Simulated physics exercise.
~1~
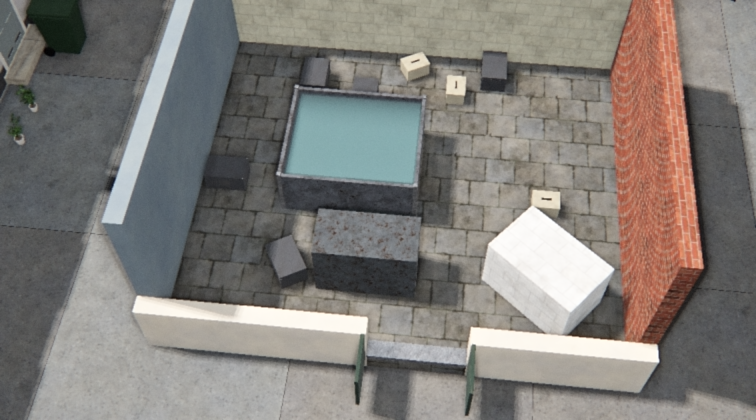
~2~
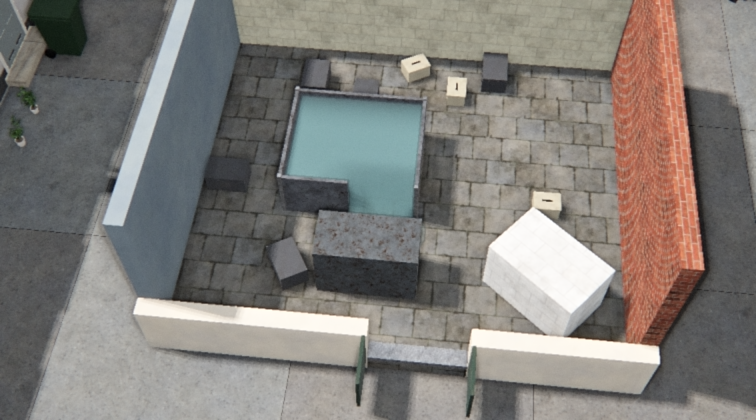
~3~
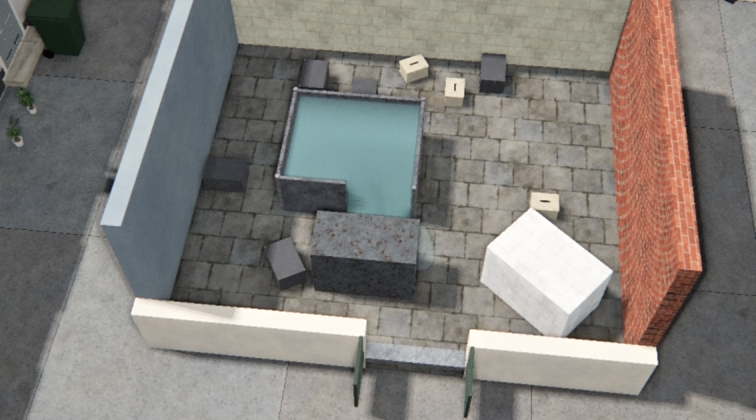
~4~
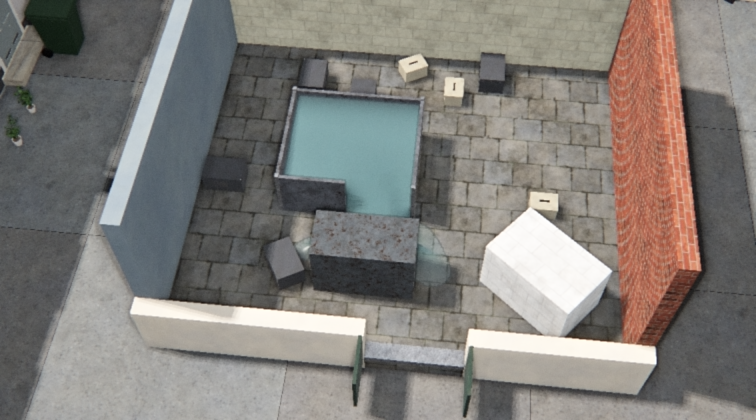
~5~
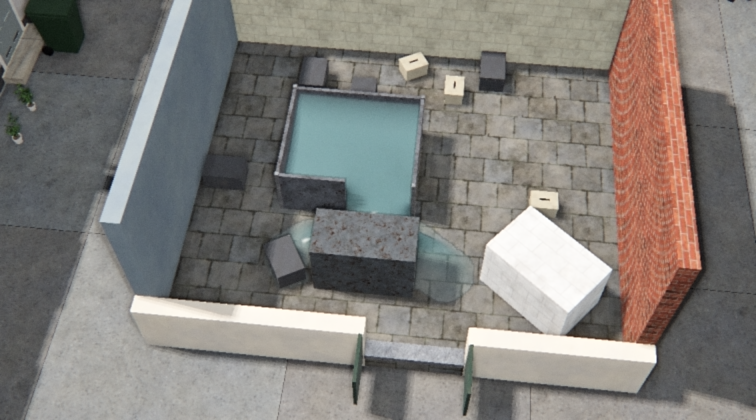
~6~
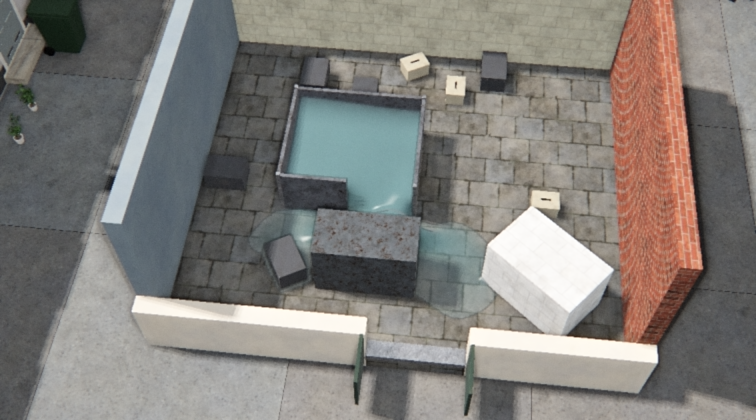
Water sits level in a square stone tank in a walled court until part of the tank's front side disappears, leaving a gap. It then flows out around both sides of the dark speckled block in front, spreading across the paving around a small grey box and toward the white block, while the scattered boxes stay put.
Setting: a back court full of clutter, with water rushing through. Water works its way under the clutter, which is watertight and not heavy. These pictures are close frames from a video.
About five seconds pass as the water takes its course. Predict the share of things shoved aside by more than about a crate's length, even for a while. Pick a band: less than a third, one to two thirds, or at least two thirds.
The fraction is one to two thirds of them.
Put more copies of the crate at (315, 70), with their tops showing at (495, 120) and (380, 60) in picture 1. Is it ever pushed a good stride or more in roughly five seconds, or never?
I'd say never got there for the first, then never got there for the second.
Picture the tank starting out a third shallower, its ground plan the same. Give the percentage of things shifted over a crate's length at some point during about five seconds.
Roughly 20 %.
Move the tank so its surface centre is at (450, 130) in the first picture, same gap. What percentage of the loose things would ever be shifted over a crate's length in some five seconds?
Estimate: Near 0 per cent of them.
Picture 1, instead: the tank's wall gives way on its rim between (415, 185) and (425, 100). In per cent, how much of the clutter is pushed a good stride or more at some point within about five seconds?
About 80 per cent.
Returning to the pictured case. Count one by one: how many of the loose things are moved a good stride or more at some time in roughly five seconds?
The figure is 3.
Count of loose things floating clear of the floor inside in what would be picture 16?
Tally at that point: 1.
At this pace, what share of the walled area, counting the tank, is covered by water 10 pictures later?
Roughly 55 %.
A moment on, 0 of 8 are well off their spots; 0 afloat.
Next, 1 of 8 are well off their spots; 1 afloat.
Later, 2 of 8 are well off their spots; 1 afloat.
In the end, 3 of 8 are well off their spots, and 3 have been at some point; 1 afloat.
